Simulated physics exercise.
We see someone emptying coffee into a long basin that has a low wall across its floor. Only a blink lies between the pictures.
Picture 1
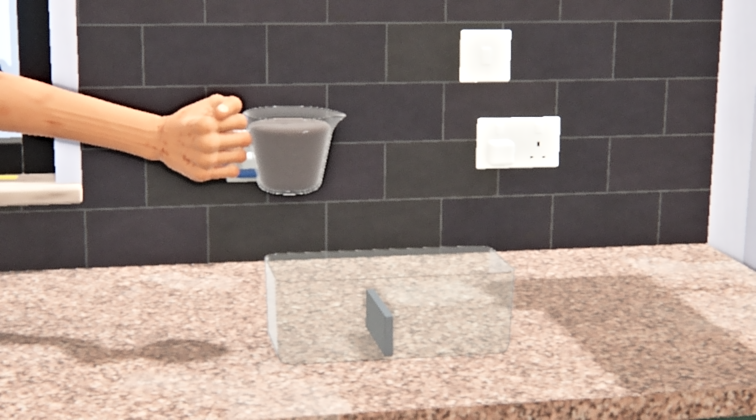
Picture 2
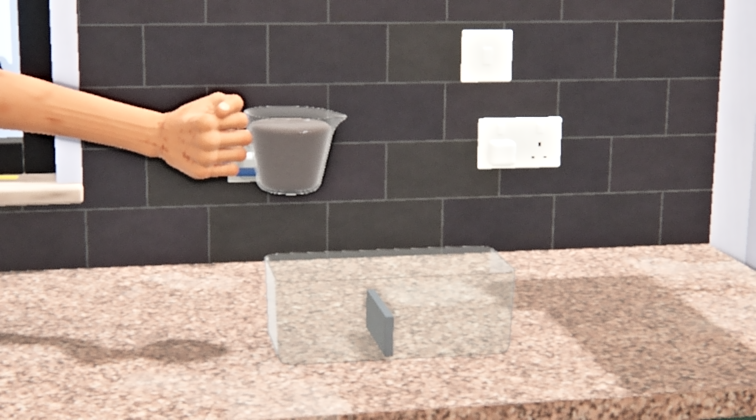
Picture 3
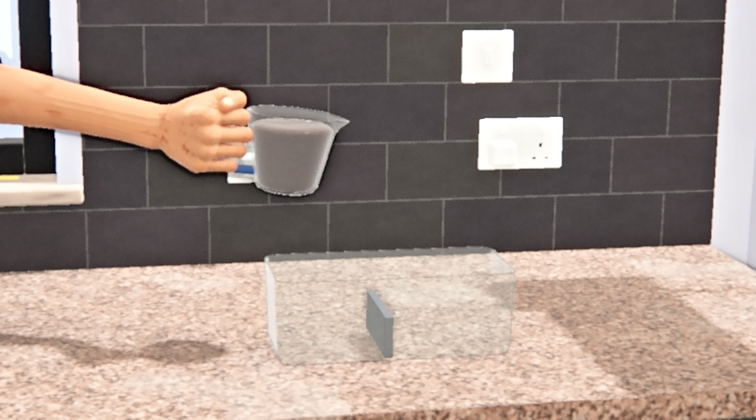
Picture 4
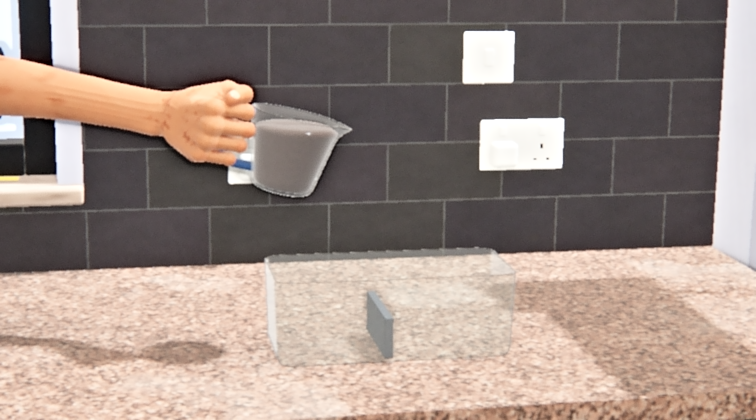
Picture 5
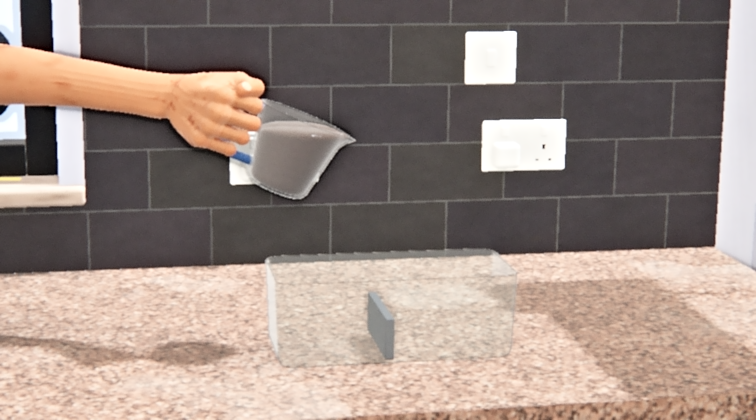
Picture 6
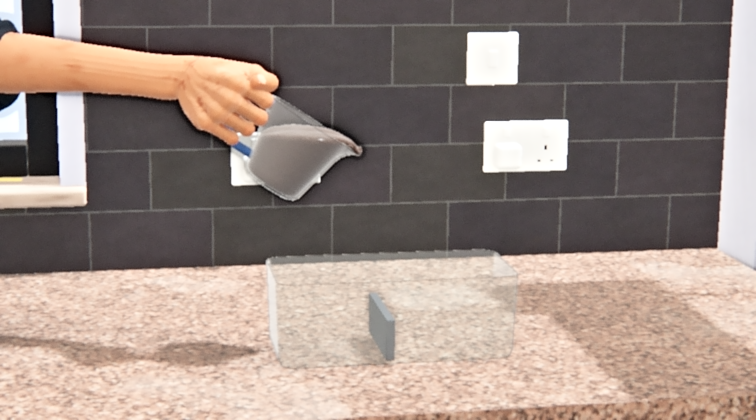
The video shows a hand holding a clear jug of greyish-brown liquid above a long, transparent basin with a low divider on a speckled countertop, then gradually tilting the jug to the right until the liquid reaches its spout.
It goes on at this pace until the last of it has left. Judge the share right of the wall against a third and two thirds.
In the end from a third to two thirds is right of the wall.
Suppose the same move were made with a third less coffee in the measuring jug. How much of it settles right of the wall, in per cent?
It comes to 20 per cent or so.
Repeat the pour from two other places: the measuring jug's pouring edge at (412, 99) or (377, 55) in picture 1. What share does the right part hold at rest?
The first gives 90 %, the second 85 %.
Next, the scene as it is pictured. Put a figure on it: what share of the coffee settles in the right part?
Close to 45 per cent.
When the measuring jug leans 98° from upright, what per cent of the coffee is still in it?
Some 35 per cent.
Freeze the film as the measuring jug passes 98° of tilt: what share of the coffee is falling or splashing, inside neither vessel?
Roughly 35 in a hundred.
A moment on, the measuring jug is tipped on its side and 33 per cent is still to pour, 3 is left of the wall and 31 right of it.
Next, the measuring jug is tipped right over and 1 per cent is still to pour, 48 is left of the wall and 45 right of it.
Then the measuring jug is tipped right over and 0 per cent is still to pour, 51 is left of the wall and 45 right of it.
Later the measuring jug is tipped right over and 0 per cent is still to pour, 51 is left of the wall and 46 right of it.
At rest 51 per cent lies left of the wall, 46 right of it and 3 outside.
